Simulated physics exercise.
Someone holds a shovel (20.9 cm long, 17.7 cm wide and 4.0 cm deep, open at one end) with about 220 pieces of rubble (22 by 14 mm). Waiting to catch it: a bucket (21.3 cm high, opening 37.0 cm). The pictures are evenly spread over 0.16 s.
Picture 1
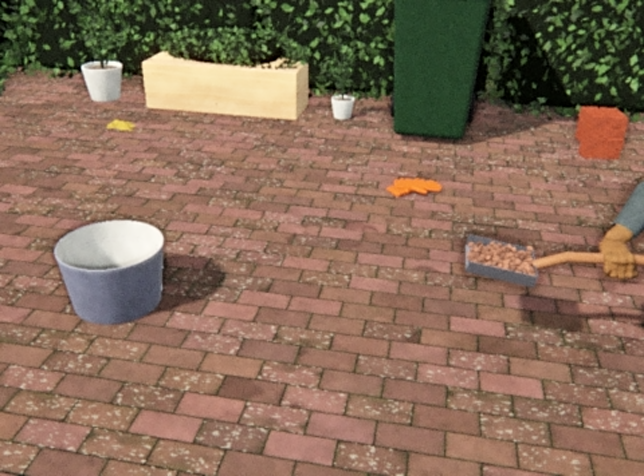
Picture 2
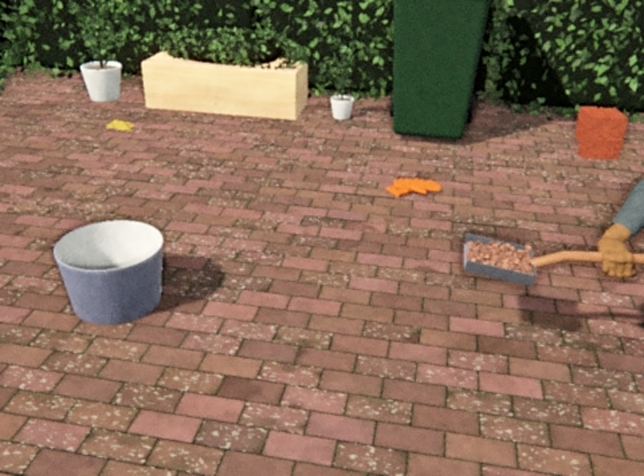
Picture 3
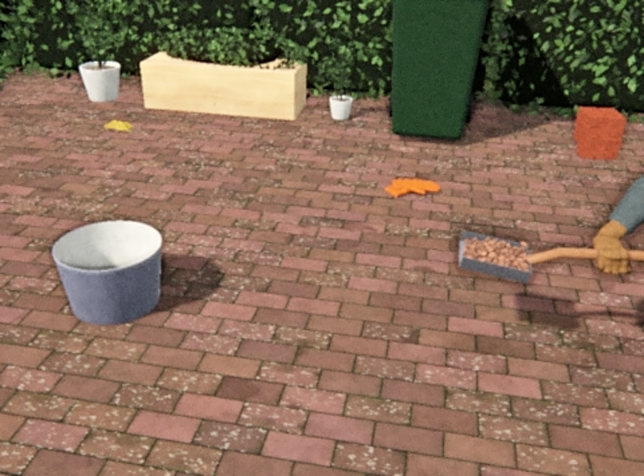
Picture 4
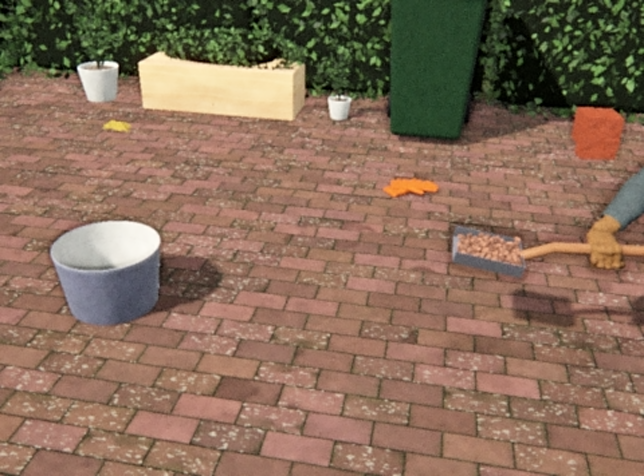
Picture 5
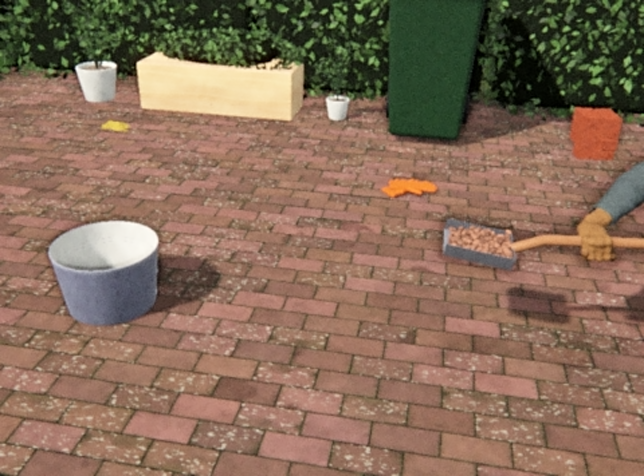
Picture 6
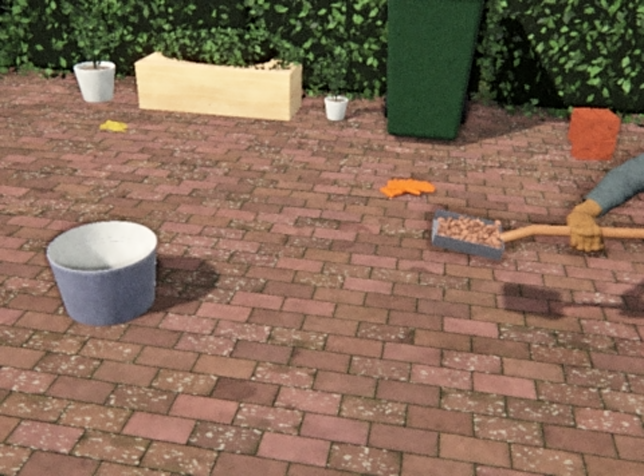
On a brick patio, a gloved hand moves a shovel of rubble left, toward a bucket.
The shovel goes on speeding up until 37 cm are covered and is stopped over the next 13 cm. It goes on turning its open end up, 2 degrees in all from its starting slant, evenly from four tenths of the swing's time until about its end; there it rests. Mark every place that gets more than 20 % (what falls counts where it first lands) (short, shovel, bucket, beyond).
Short: Under, shovel: Under, bucket: Over, beyond: Under.
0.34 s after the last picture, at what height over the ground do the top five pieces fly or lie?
Some 80 cm.
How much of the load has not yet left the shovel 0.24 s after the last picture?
Roughly 20 per cent.
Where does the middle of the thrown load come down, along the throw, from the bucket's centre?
Some 10 cm beyond it.
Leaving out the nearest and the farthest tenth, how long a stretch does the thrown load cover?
Some 10 cm.
Then, 0.13 s after the last picture, tilt 8 degrees; shovel 100 %; middle of all pieces near (408, 171).
Then, 0.24 s after the last picture, tilt 9 degrees; shovel 20 %, in the air 80 %; middle of all pieces near (338, 126).
Then, 0.34 s after the last picture, tilt 9 degrees; in the air 100 %; middle of all pieces near (274, 117).
Then, 0.44 s after the last picture, tilt 9 degrees; in the air 100 %; middle of all pieces near (212, 139).
In the end, short 0 %, shovel 0 %, bucket 100 %, beyond 0 %.
